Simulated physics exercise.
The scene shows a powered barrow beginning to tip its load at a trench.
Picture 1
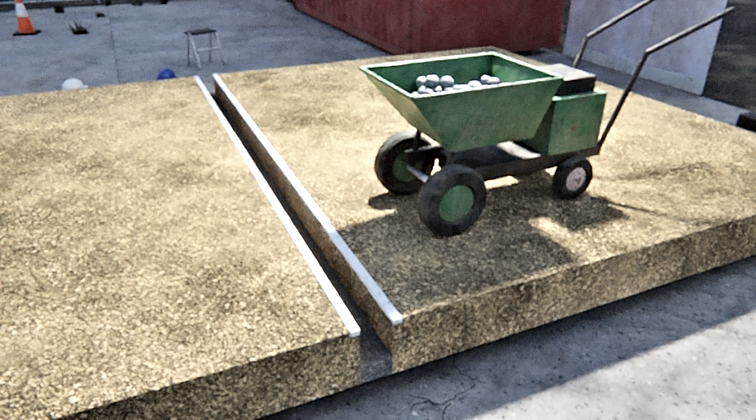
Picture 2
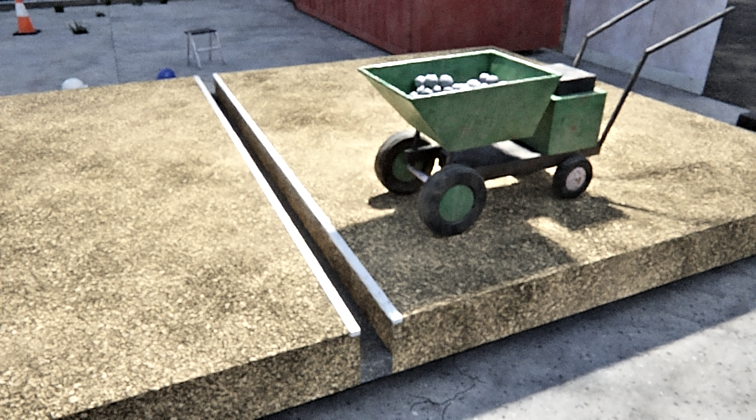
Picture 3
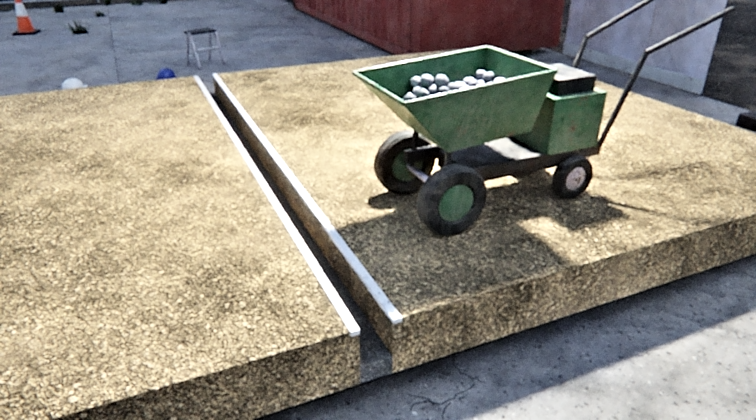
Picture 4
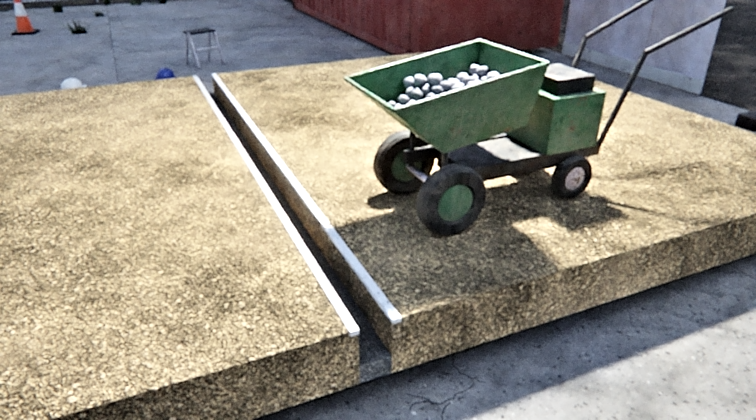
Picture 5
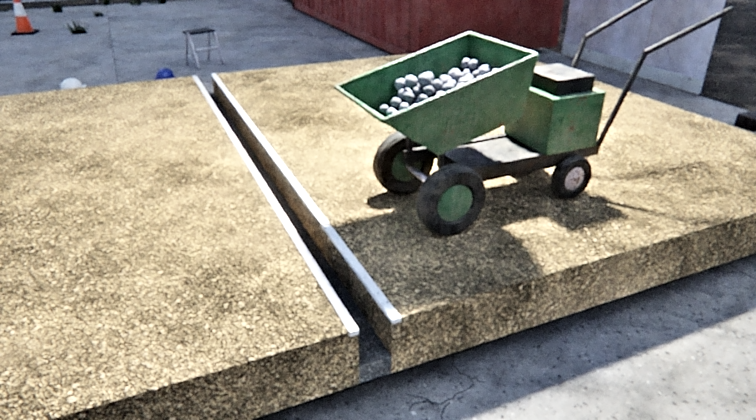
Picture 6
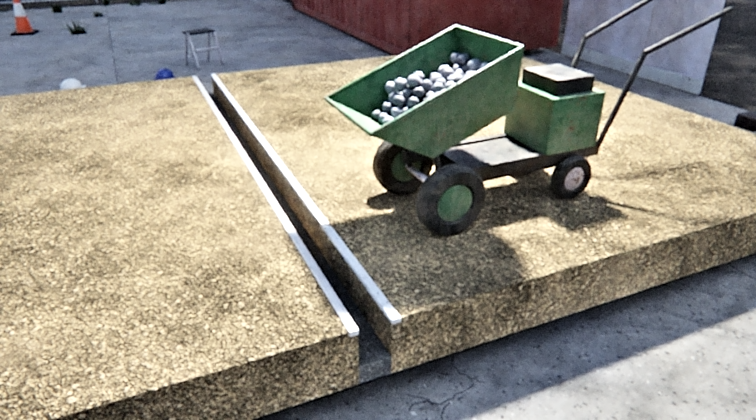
The video shows a green wheeled barrow loaded with round grey cobbles standing on a gravelly slab to the right of a narrow, white-edged trench, its skip starting level and tilting gradually down toward the left while the wheels stay still.
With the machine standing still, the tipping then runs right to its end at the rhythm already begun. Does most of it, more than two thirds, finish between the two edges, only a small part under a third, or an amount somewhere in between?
An amount in between, a third to two thirds, finishes between the edges.
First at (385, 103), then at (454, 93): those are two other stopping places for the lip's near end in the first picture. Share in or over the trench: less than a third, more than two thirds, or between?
Well, for the first stop the answer is less than a third, and for the second it is one to two thirds.
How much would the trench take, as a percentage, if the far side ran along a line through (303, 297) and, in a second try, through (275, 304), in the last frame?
I'd expect close to 90 in a hundred and then close to 100 in a hundred.
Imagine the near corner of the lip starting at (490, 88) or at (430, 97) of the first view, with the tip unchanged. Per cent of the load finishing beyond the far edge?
First position: Some 0 percent; second position: Some 20 percent.
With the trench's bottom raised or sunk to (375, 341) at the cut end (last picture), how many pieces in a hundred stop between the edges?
Estimated share: Approx. 20 per cent.
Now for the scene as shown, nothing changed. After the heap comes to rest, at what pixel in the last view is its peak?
Roughly (275, 238).
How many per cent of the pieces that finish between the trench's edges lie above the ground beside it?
15 in a hundred.
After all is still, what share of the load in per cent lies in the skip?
Roughly 15 per cent.
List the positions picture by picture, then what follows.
Lip of the skip near (413, 99), level; top of the load near (470, 95), round cobbles; first edge of the trench near (369, 280); far edge near (330, 290), the trench under half as wide as the skip, and about as deep as wide, in the first frame.
Lip of the skip near (411, 100), tipped barely; top of the load near (469, 95), in the second frame.
Lip of the skip near (404, 104), tipped barely; top of the load near (466, 90), in the third frame.
Lip of the skip near (395, 111), tipped a little; top of the load near (460, 87), in the fourth frame.
Lip of the skip near (383, 121), tipped clearly; top of the load near (467, 84), in the fifth frame.
Lip of the skip near (371, 134), tipped clearly; top of the load near (457, 81); first edge of the trench near (368, 280); far edge near (329, 290), in the sixth frame.
Shortly afterwards, skip tipped steeply; the whole lot in the skip.
Next, skip tipped right over; the bulk in the skip; a little in or heaped over the trench; a little beyond it; only a few falling.
Some moments later, skip tipped right over; near a quarter in the skip; near a third in or heaped over the trench; near a third beyond it.
In the end, skip tipped right over; a little in the skip; near half in or heaped over the trench; near half beyond it.
